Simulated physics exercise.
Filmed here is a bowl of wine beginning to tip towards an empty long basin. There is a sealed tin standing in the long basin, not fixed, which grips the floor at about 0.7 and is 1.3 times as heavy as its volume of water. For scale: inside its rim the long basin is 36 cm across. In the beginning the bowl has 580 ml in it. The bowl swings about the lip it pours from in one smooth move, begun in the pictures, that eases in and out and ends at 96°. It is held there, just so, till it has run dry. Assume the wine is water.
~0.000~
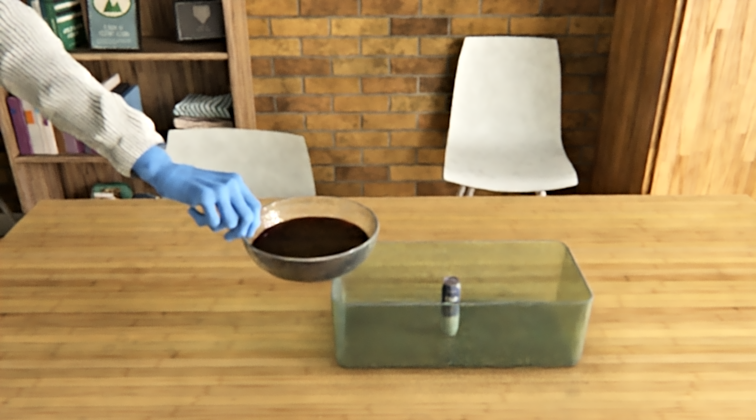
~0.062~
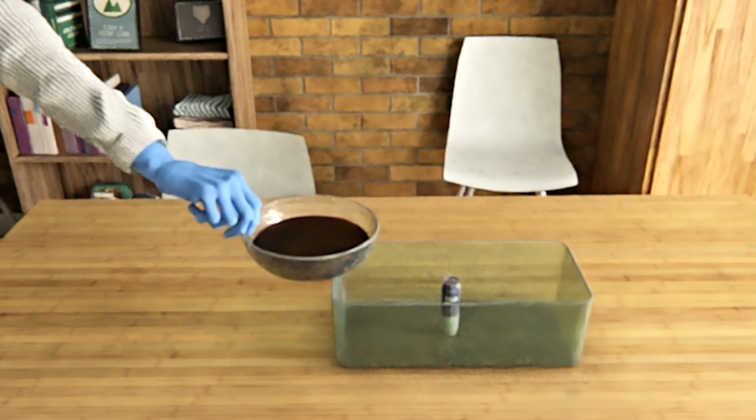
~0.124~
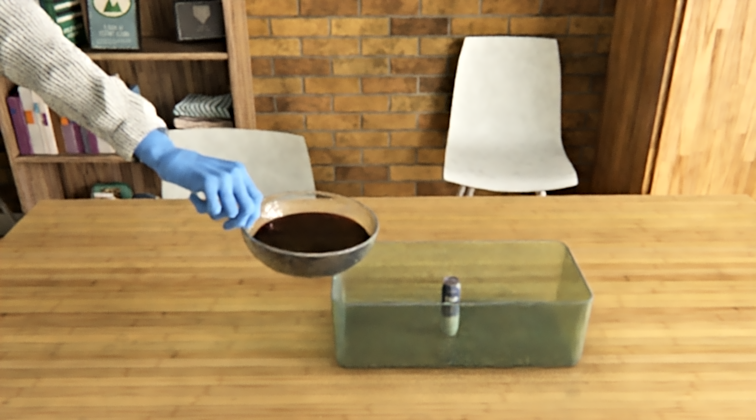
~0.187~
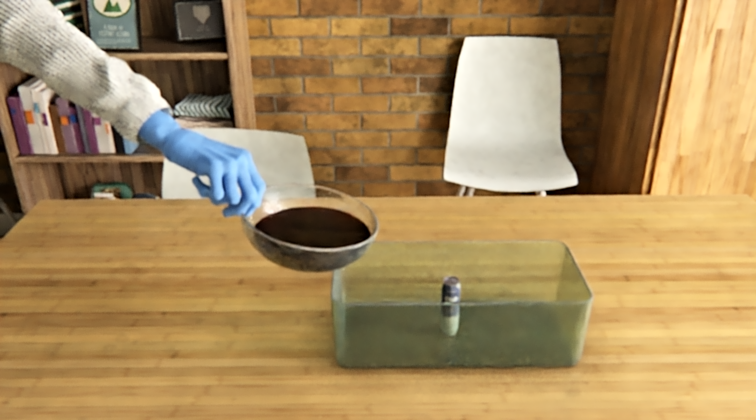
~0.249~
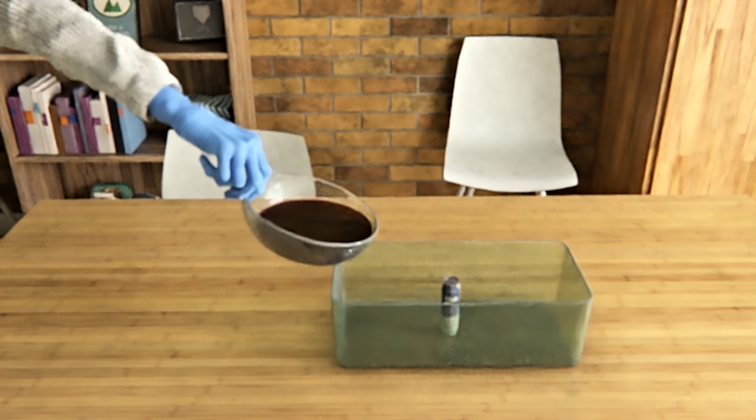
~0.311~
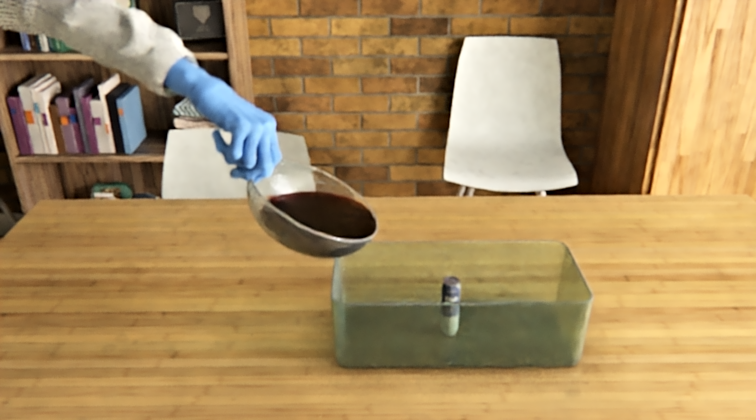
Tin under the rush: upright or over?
Over.
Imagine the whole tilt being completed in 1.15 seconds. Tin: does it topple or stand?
Outcome - the tin comes down.
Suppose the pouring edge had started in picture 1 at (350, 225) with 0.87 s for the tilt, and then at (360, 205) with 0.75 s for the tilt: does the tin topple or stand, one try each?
In the first try it remains standing; in the second it comes down.
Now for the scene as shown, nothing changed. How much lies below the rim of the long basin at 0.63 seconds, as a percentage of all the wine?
Some 32 per cent.
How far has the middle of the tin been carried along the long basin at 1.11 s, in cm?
Around 6 cm.
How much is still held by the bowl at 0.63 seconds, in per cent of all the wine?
Still held: Roughly 20 % of the total.
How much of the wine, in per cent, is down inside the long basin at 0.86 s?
Some 96 per cent.
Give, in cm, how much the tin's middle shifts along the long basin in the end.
The tin's middle ends up about 6.5 cm along the basin.
Then, 0.63 s in, the tilt is 79° and 19 per cent is still to pour; the tin stands where it began.
Then, 0.86 s in, the tilt is 96° and 0 per cent is still to pour; the tin lies on its side.
Then, 1.11 s in, the tilt is 96° and 0 per cent is still to pour; the tin lies on its side.
Then, 1.37 s in, the tilt is 96° and 0 per cent is still to pour; the tin lies on its side.
Finally, the tin lies on its side.
